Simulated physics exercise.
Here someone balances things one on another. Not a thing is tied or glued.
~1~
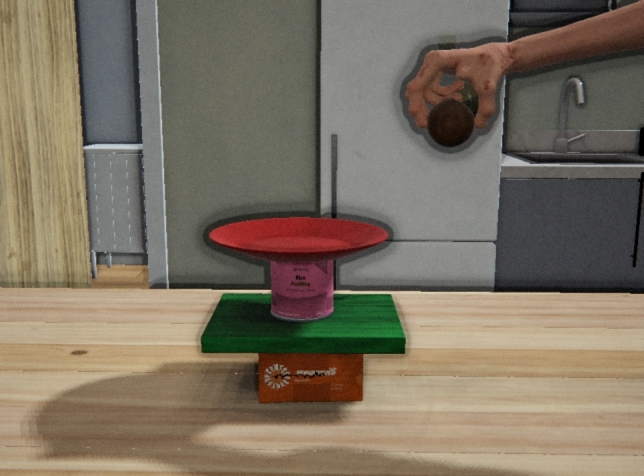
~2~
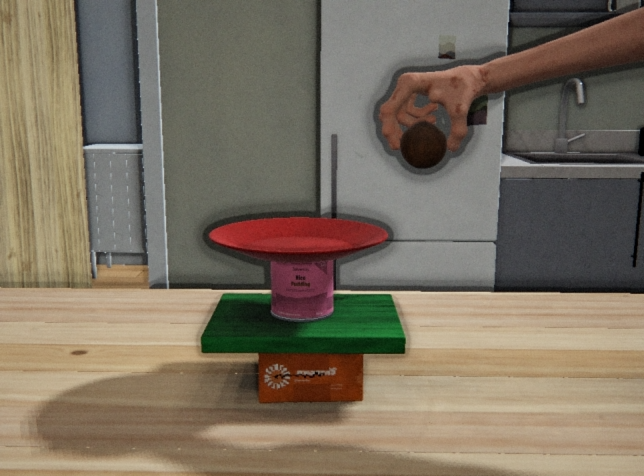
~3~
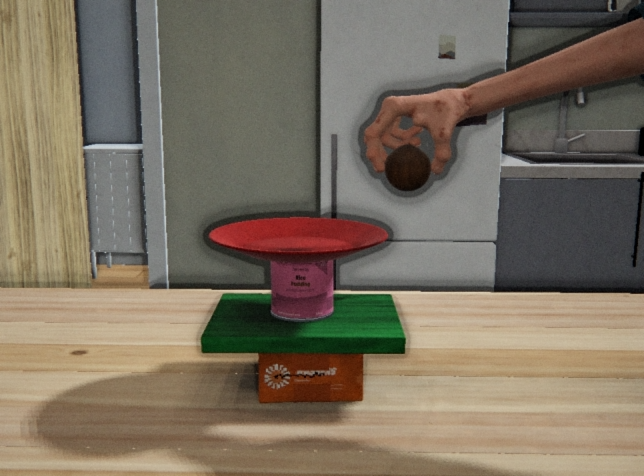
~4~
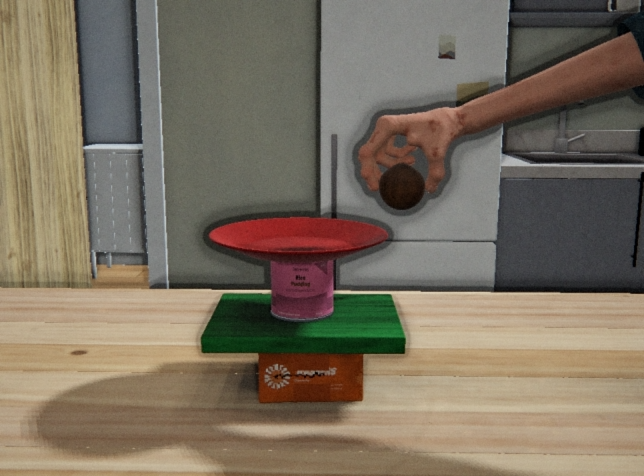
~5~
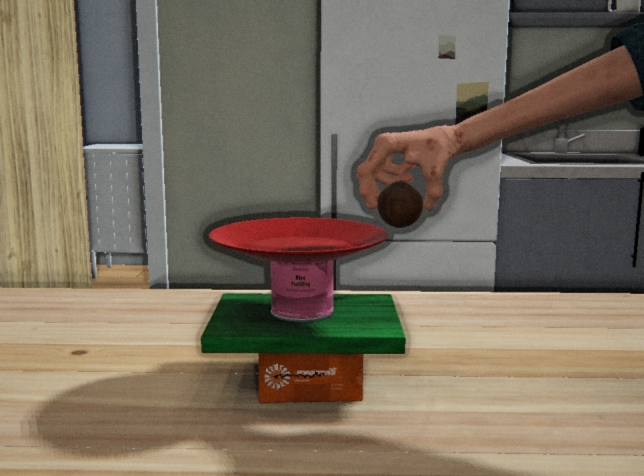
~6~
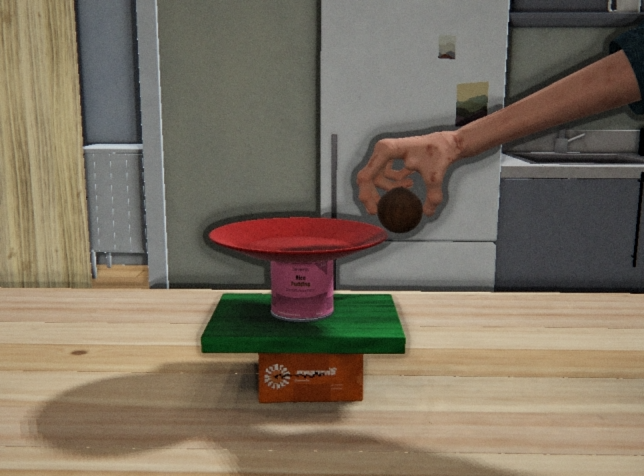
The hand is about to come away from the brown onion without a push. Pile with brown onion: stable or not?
Not stable.
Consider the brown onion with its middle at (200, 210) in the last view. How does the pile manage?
The pile then goes over.
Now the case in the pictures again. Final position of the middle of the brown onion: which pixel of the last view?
The object winds up at approximately (446, 362).
Then, 0.30 s later than the last frame, brown onion now fallen.
Then, 0.60 s later than the last frame, nothing new.
When it is over, fallen, brown onion; the other 4 as before. End places, in pixels of the last picture, brown onion near (446, 362). The pile gives way.
